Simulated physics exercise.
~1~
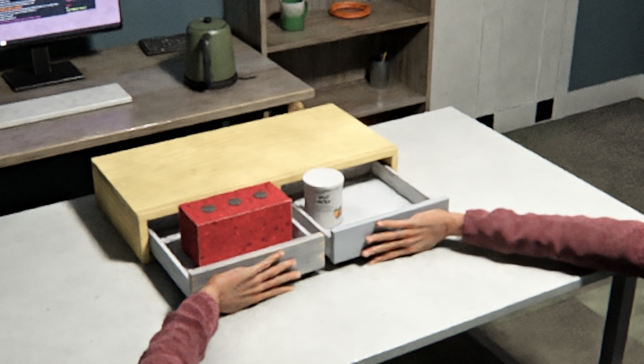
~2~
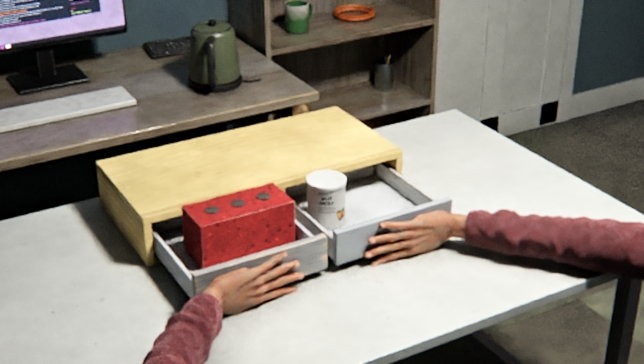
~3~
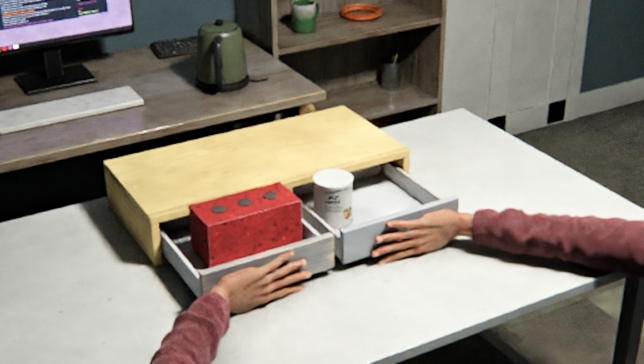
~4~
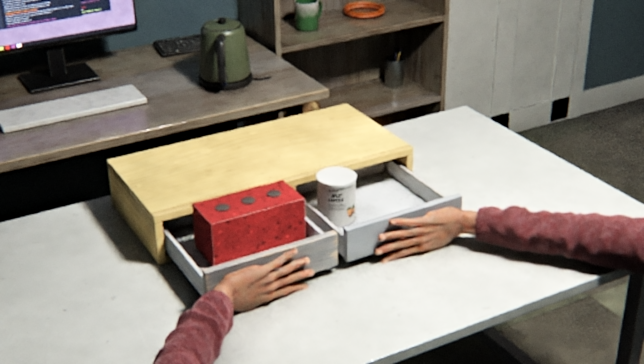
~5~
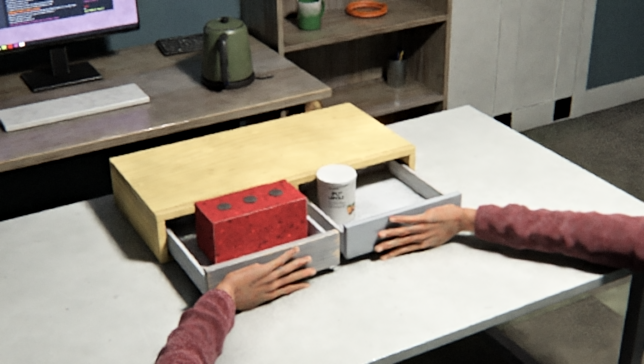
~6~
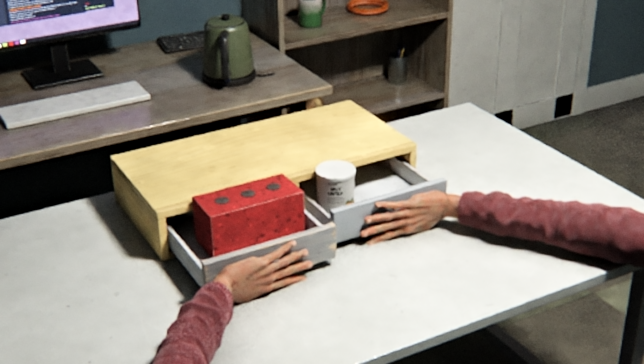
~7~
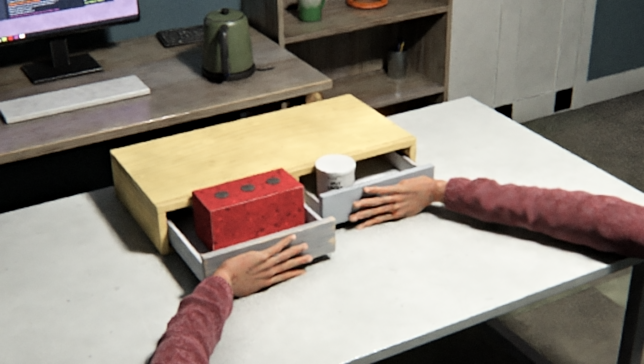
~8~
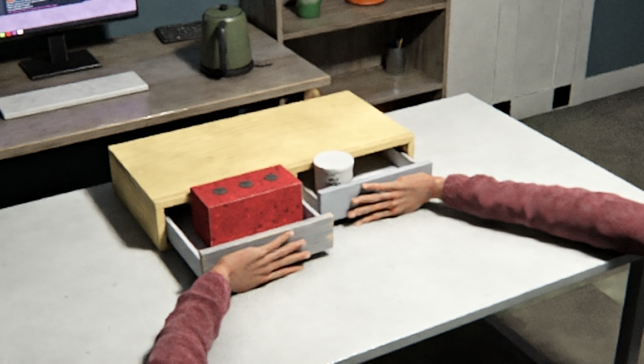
To begin with, a small yellow chest sits on a white table with two pale drawers pulled out, the left one holding a red box and the right one a white canister. A hand in a reddish sleeve rests on the front of each drawer, and for a while nothing shifts except the slightly swaying view. Then both hands start pushing inward. The left drawer barely moves before stopping, while the right drawer slides noticeably farther, carrying its canister toward the chest. Finally both stay ajar, with the hands still on their fronts.
